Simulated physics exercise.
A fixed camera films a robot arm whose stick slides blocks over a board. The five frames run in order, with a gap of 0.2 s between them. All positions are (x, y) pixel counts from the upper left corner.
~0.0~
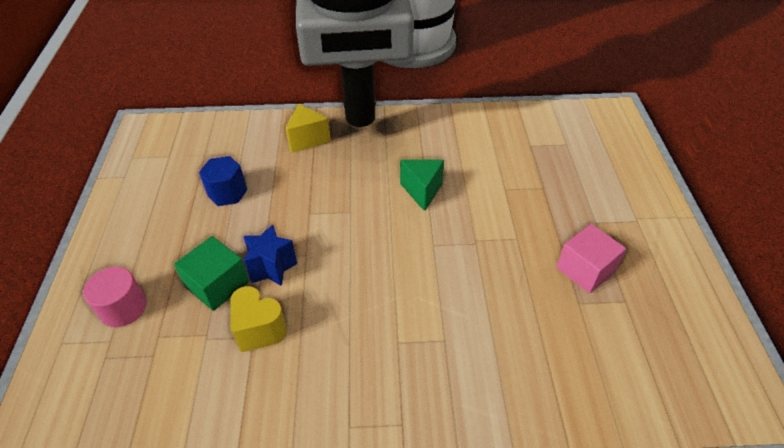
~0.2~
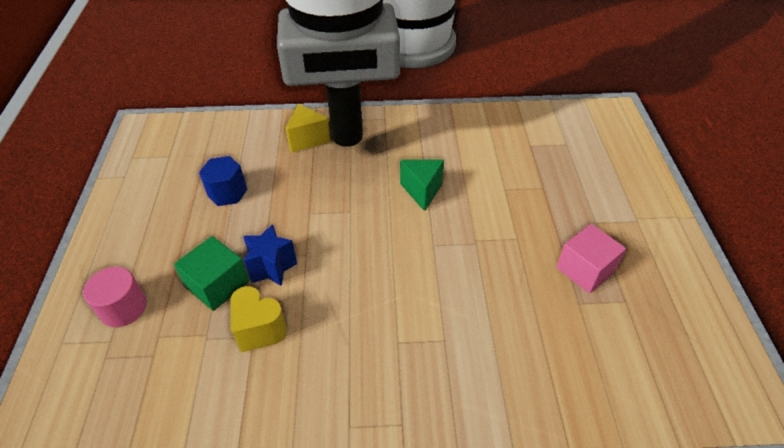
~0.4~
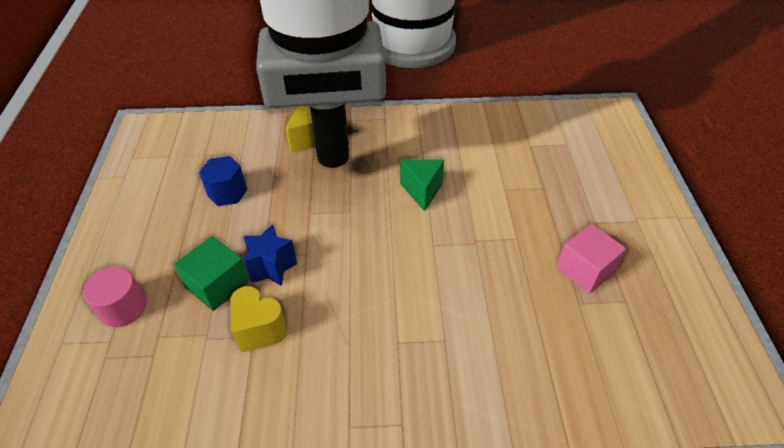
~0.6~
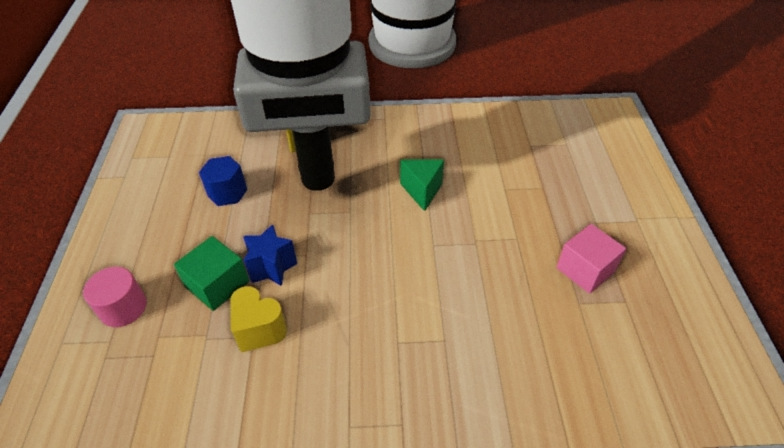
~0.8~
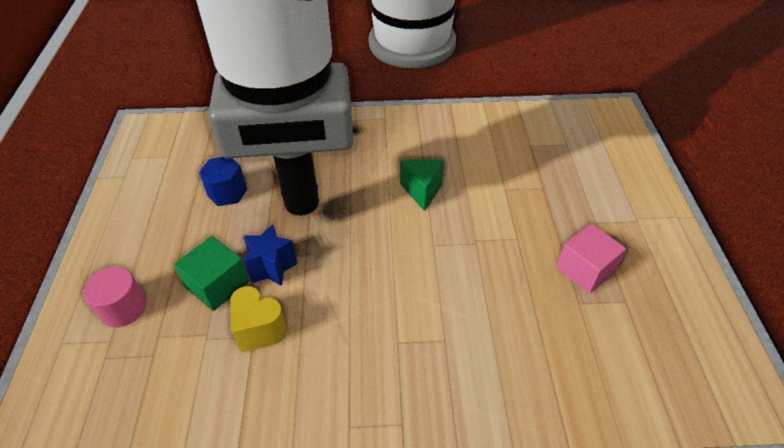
On a wooden board, a robot arm moves its black stick forward and slightly left toward the viewer among motionless coloured blocks.
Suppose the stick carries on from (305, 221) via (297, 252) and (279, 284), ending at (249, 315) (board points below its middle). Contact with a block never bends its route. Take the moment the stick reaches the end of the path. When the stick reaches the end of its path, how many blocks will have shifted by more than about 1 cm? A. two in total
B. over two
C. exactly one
Letter B.
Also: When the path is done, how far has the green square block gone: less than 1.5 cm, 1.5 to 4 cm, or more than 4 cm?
It moves a fair bit, 1.5 to 4 cm.
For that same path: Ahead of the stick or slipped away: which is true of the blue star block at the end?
Most likely the blue star block stays ahead.
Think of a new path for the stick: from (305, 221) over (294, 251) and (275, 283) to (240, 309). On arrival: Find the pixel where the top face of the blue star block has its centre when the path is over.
It will likely be found at (200, 312).
What follows on the original path. One third of the way, stick (293, 236); blue star block (263, 248).
Two thirds of the way, stick (274, 269); green square block (192, 272), turned 30° clockwise; yellow heart (241, 316), turned 30° anticlockwise; blue star block (240, 282).
At the end, stick (243, 300); green square block (172, 282), turned 75° clockwise; blue hexagon still; yellow heart (215, 348), turned 65° anticlockwise; blue star block (205, 314).
